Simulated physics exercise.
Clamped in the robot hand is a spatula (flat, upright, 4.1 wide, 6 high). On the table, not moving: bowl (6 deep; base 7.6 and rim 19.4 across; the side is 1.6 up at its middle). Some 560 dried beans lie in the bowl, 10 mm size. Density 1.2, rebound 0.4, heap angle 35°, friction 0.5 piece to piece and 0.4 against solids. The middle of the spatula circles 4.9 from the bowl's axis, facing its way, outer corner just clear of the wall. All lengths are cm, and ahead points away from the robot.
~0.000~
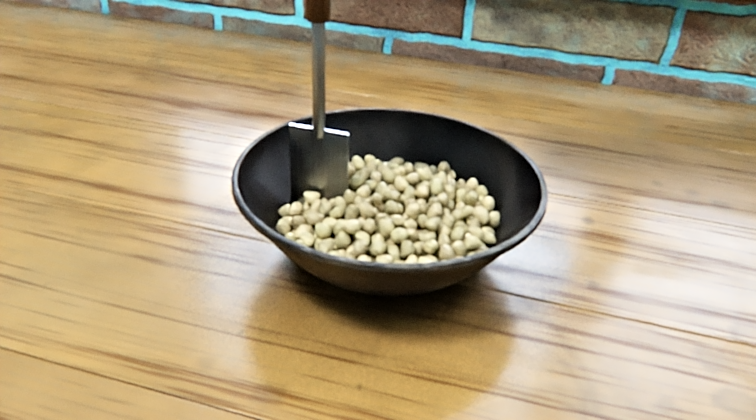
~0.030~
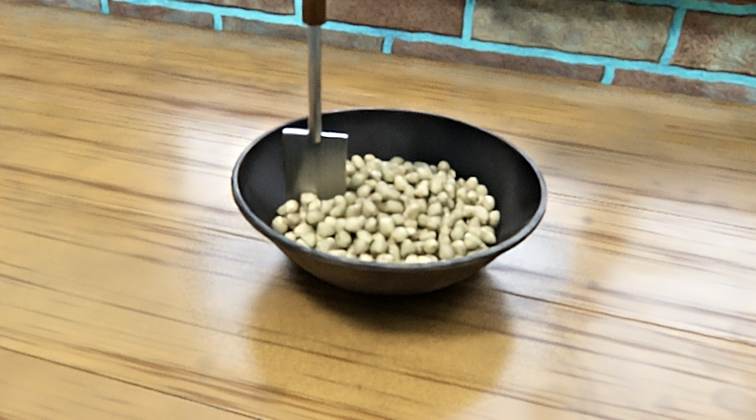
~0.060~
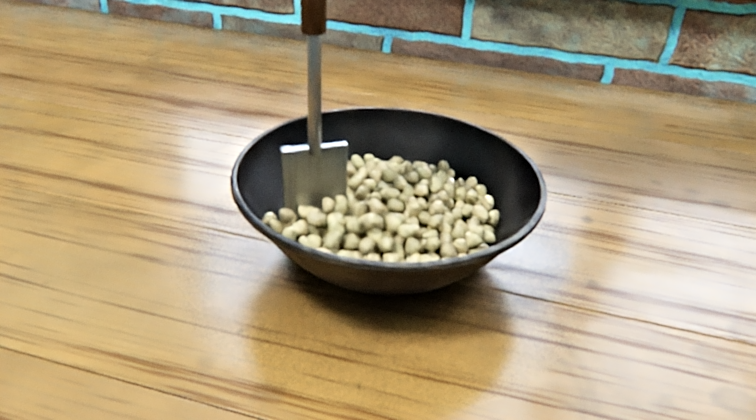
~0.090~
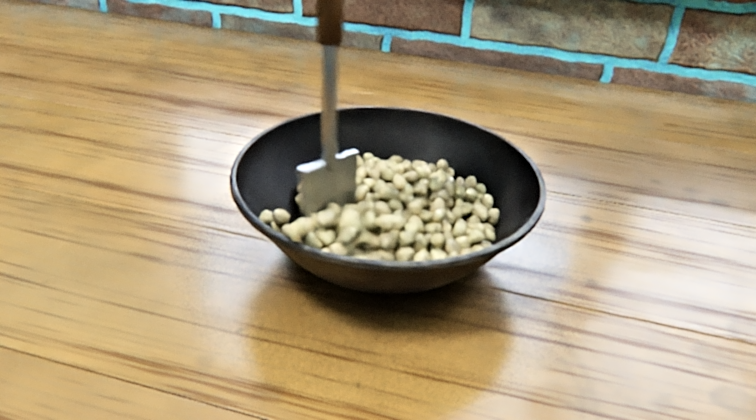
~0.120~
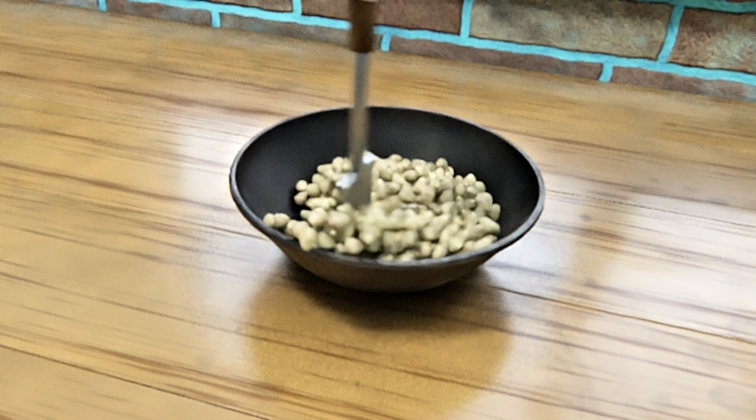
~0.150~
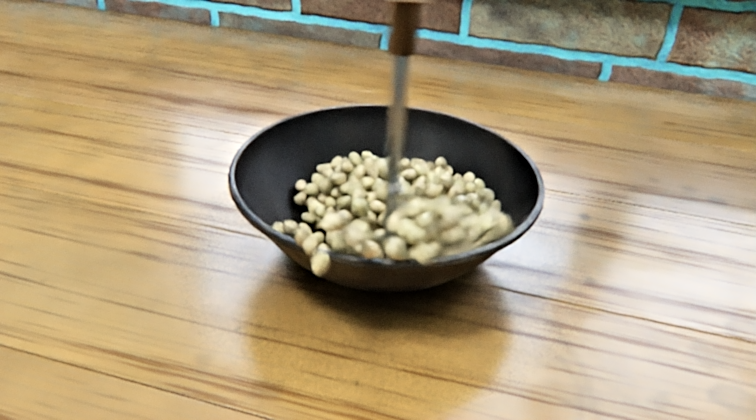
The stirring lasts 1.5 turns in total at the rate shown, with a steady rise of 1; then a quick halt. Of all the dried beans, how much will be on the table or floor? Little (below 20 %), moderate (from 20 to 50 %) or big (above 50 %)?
On the table or floor the share is moderate, from 20 to 50 %.
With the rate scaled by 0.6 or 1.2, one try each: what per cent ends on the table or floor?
About 15 and 40 per cent.
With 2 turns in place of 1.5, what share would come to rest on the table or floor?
Then about 35 per cent.
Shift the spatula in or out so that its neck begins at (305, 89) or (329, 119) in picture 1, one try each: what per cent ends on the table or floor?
About 10 and 25 per cent.
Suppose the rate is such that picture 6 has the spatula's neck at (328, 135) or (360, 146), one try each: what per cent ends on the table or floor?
About 10 and 20 per cent.
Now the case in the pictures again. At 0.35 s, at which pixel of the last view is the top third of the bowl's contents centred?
At about (382, 138).
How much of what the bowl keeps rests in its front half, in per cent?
Roughly 50 per cent.
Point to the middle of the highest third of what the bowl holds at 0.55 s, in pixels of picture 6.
Near (365, 230).
By 0.35 s, 274° round, highest piece 10 above the table; 472 in the bowl, 45 on the table or floor, 38 in flight or on the tool.
By 0.55 s, 80° round, highest piece 8 above the table; 418 in the bowl, 125 on the table or floor, 12 in flight or on the tool.
By 0.85 s, 180° round, highest piece 5 above the table; 403 in the bowl, 152 on the table or floor.
By 1.55 s, 180° round, highest piece 5 above the table; 403 in the bowl, 152 on the table or floor.
Final count, 403 in the bowl, 152 on the table or floor. That is 27 % on the table or floor.
